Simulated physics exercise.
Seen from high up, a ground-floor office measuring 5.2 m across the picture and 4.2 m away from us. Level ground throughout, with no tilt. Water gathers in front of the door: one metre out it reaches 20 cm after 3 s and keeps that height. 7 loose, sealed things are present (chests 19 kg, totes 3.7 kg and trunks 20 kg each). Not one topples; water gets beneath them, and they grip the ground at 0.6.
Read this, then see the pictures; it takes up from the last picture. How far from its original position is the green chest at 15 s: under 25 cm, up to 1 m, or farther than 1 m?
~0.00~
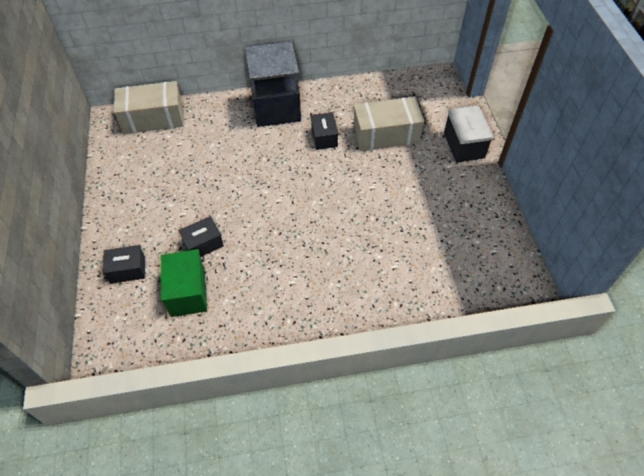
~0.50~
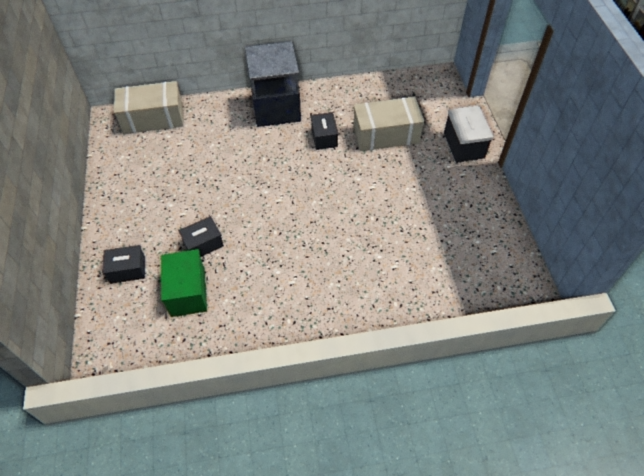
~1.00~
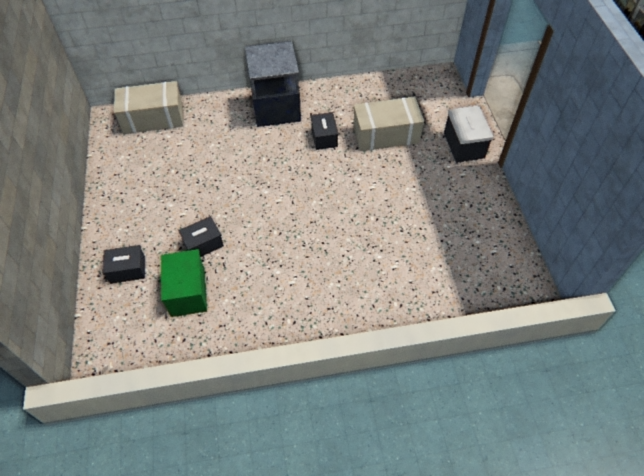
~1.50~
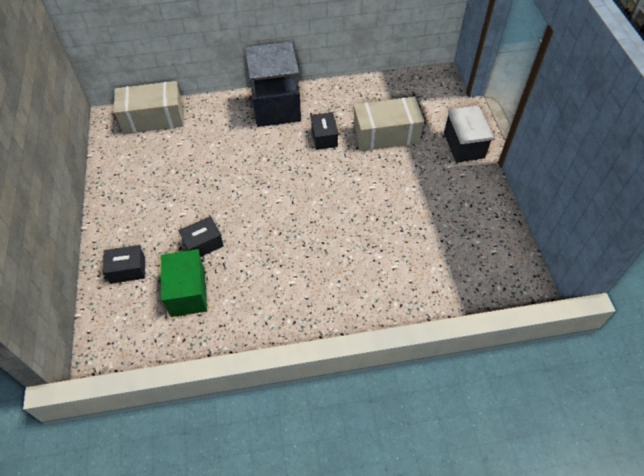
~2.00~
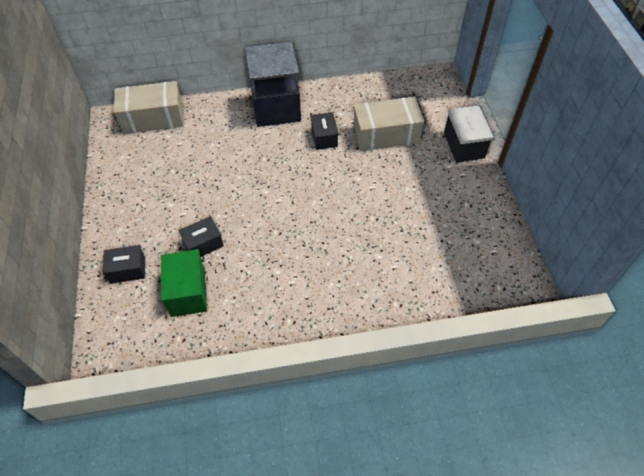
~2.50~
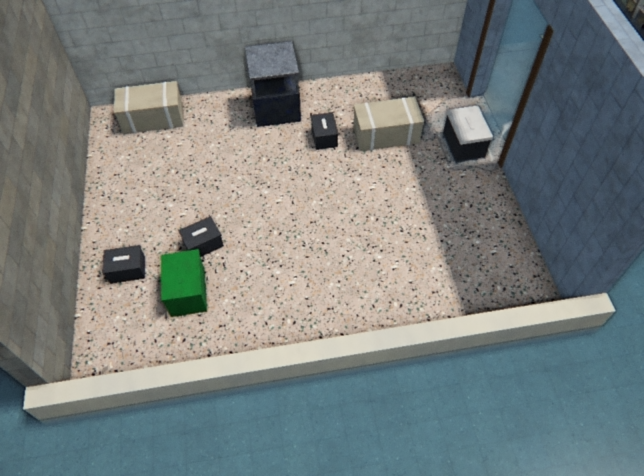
Up to 1 m.
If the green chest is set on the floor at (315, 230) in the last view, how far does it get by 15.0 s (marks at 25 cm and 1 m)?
Well, it sits tight.
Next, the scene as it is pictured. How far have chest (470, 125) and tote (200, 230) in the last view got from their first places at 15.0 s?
Respectively 250 and 120 centimetres.
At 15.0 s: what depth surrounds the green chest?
Around 10 cm.
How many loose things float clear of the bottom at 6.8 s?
Count: 0.
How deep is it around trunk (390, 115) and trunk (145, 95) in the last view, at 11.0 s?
I'd estimate 5 cm for the first and 8 cm for the second.
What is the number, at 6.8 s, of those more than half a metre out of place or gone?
At that moment it comes to 3.
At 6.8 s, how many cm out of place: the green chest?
It has shifted about 0 cm.
After 3.5 s the green chest is near (180, 274), 0.0 m from its start, aground; 0 afloat.
After 6.8 s the green chest is near (180, 274), 0.0 m from its start, aground; 0 afloat.
After 11.0 s the green chest is near (180, 274), 0.0 m from its start, aground; 4 afloat.
After 15.0 s the green chest is near (229, 274), 0.5 m from its start, afloat; 7 afloat.
